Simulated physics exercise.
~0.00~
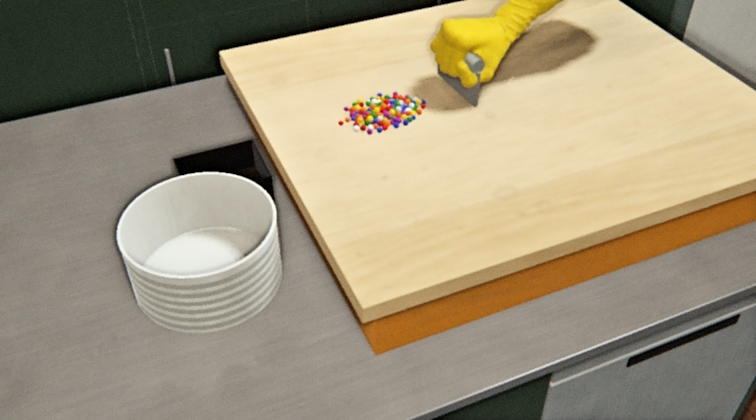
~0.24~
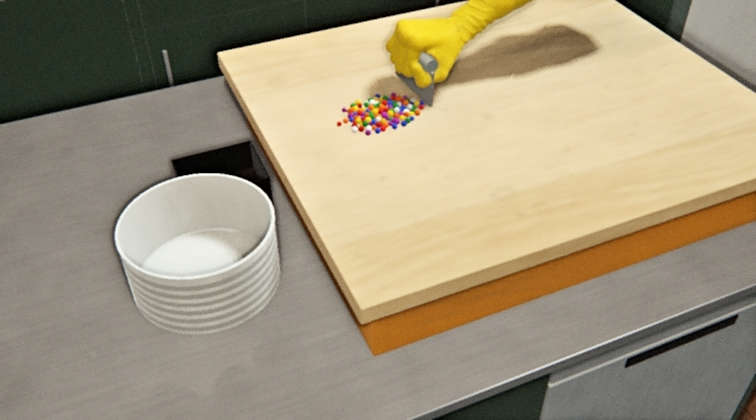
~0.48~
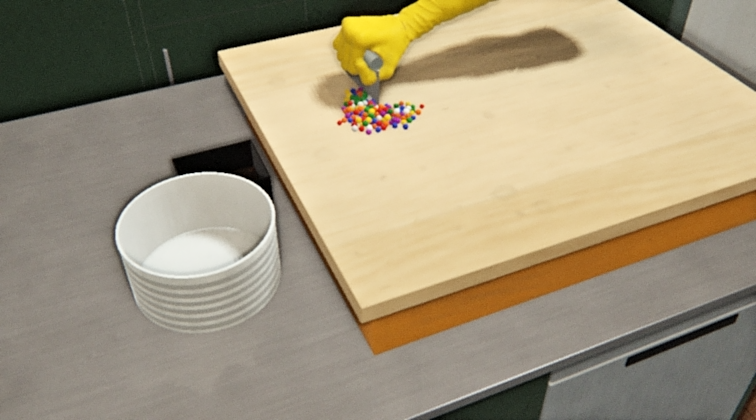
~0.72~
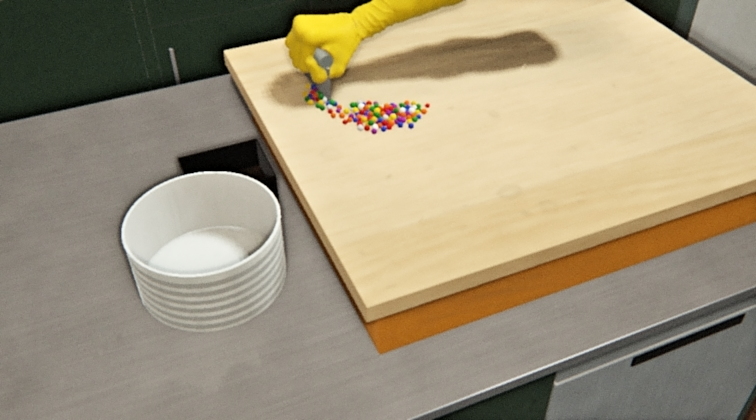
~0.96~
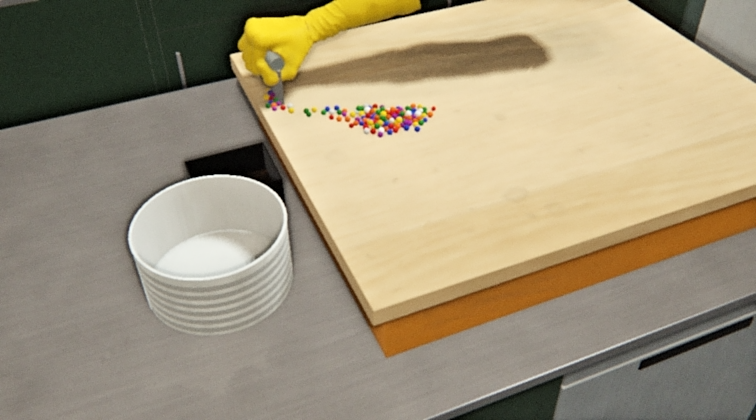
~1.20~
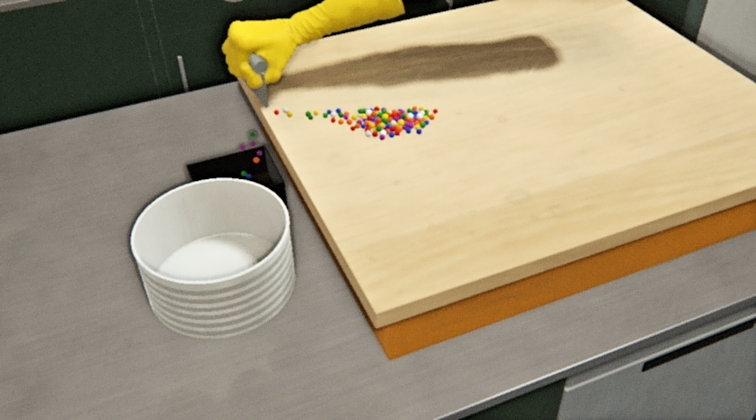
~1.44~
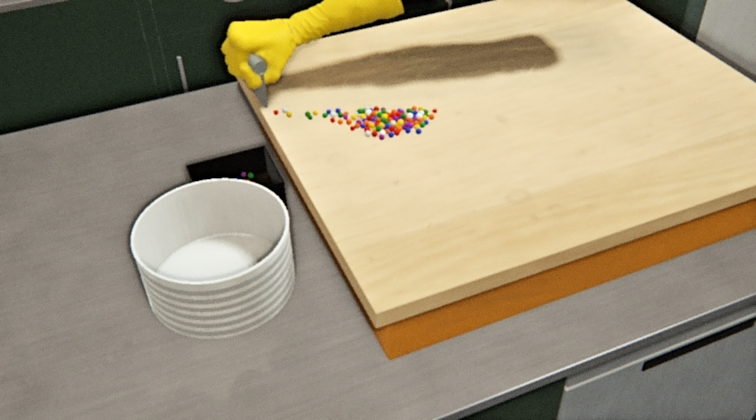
On a wooden board above a grey counter, a yellow-gloved hand dragged a scraper left through a pile of colourful beads and stopped at the edge, where a few dropped toward the black tin, leaving the white pot empty and most beads on the board.
